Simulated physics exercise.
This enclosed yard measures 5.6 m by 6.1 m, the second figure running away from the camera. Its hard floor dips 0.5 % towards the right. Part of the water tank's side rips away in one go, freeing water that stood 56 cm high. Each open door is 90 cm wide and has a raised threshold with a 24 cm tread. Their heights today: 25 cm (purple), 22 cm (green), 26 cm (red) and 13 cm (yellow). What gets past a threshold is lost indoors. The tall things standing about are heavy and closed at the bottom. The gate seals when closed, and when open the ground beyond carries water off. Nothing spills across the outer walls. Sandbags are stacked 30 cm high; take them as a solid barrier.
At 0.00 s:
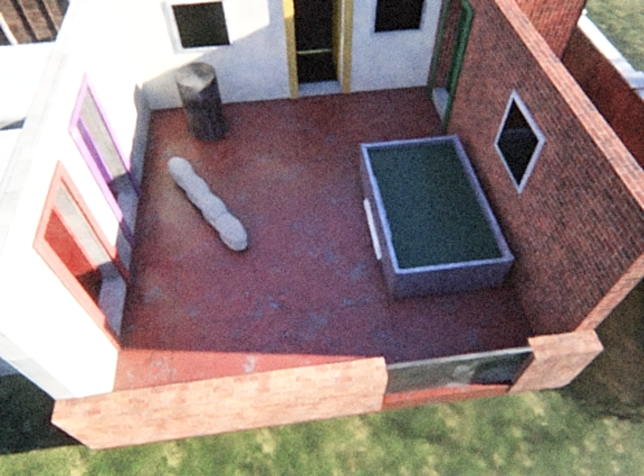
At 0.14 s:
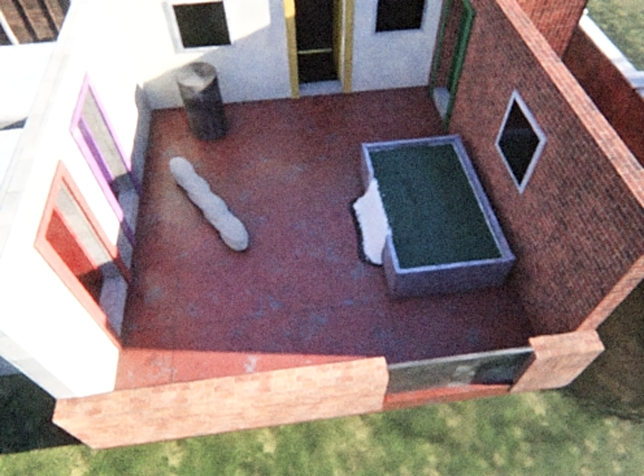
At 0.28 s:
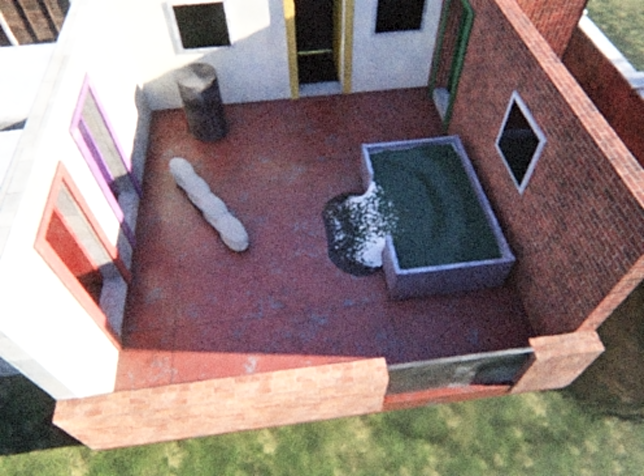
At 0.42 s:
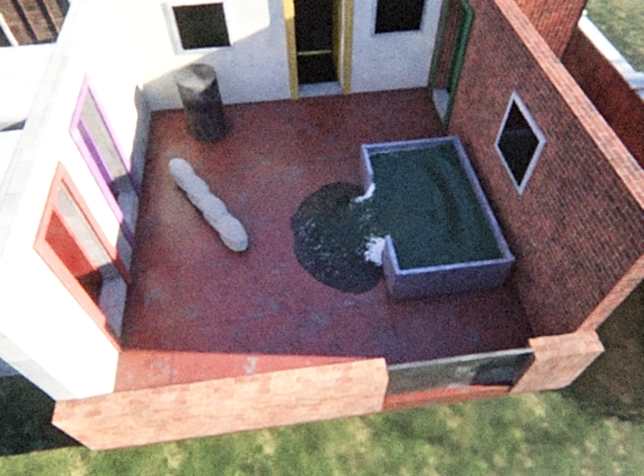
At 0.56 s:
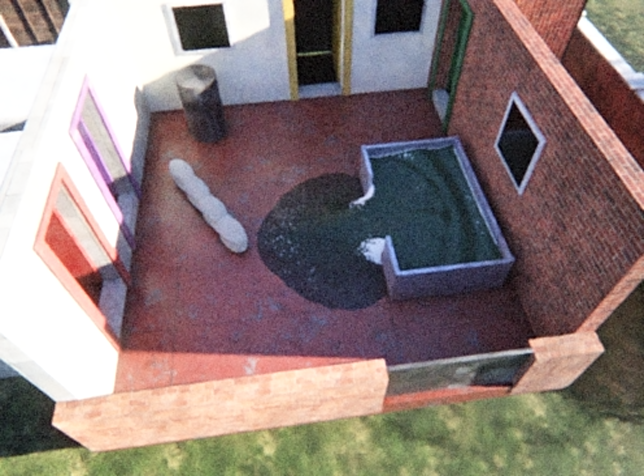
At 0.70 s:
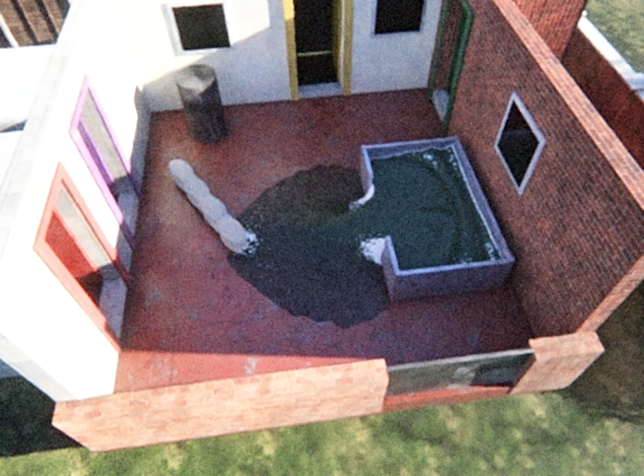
A walled yard with a red floor lay still until part of the water tank's left side broke away, and dark water poured out, spreading left across the floor to the pale sandbags.
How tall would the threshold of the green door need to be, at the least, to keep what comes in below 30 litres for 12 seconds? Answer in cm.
It would have to be roughly 7 cm high.
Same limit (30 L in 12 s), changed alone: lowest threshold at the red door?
Roughly 13.0 cm at red.
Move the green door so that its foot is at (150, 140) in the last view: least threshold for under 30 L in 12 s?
Roughly 10.5 cm.
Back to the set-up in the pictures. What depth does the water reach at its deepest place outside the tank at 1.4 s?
Up to some 32 cm.
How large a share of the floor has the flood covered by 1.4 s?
Some 30 per cent of it.
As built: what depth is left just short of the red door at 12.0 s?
Roughly 4.5 cm deep.
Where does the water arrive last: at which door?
Last comes the green one.
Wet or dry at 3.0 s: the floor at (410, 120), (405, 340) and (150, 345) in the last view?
In that order: Not reached, dry, under water.
After 1.4 s water covers 30 % of the floor, deepest (32 cm) near (250, 243); it has not reached the green door.
After 3.0 s water covers 50 % of the floor, deepest (26 cm) near (115, 379); it has not reached the green door.
After 12.0 s water covers 95 % of the floor, deepest (13 cm) near (484, 308); 11 cm at the green door, 0 litres in over its 22 cm threshold.
At the green door as built, the water arrived by 5.4 s and peaked near 11 cm at 11.8 s.
Run again over the same 12 s with other heights there, 39 litres in over 6.5 cm, 21 litres over 7.5 cm. The limit of 30 litres is kept from about 7 cm up.
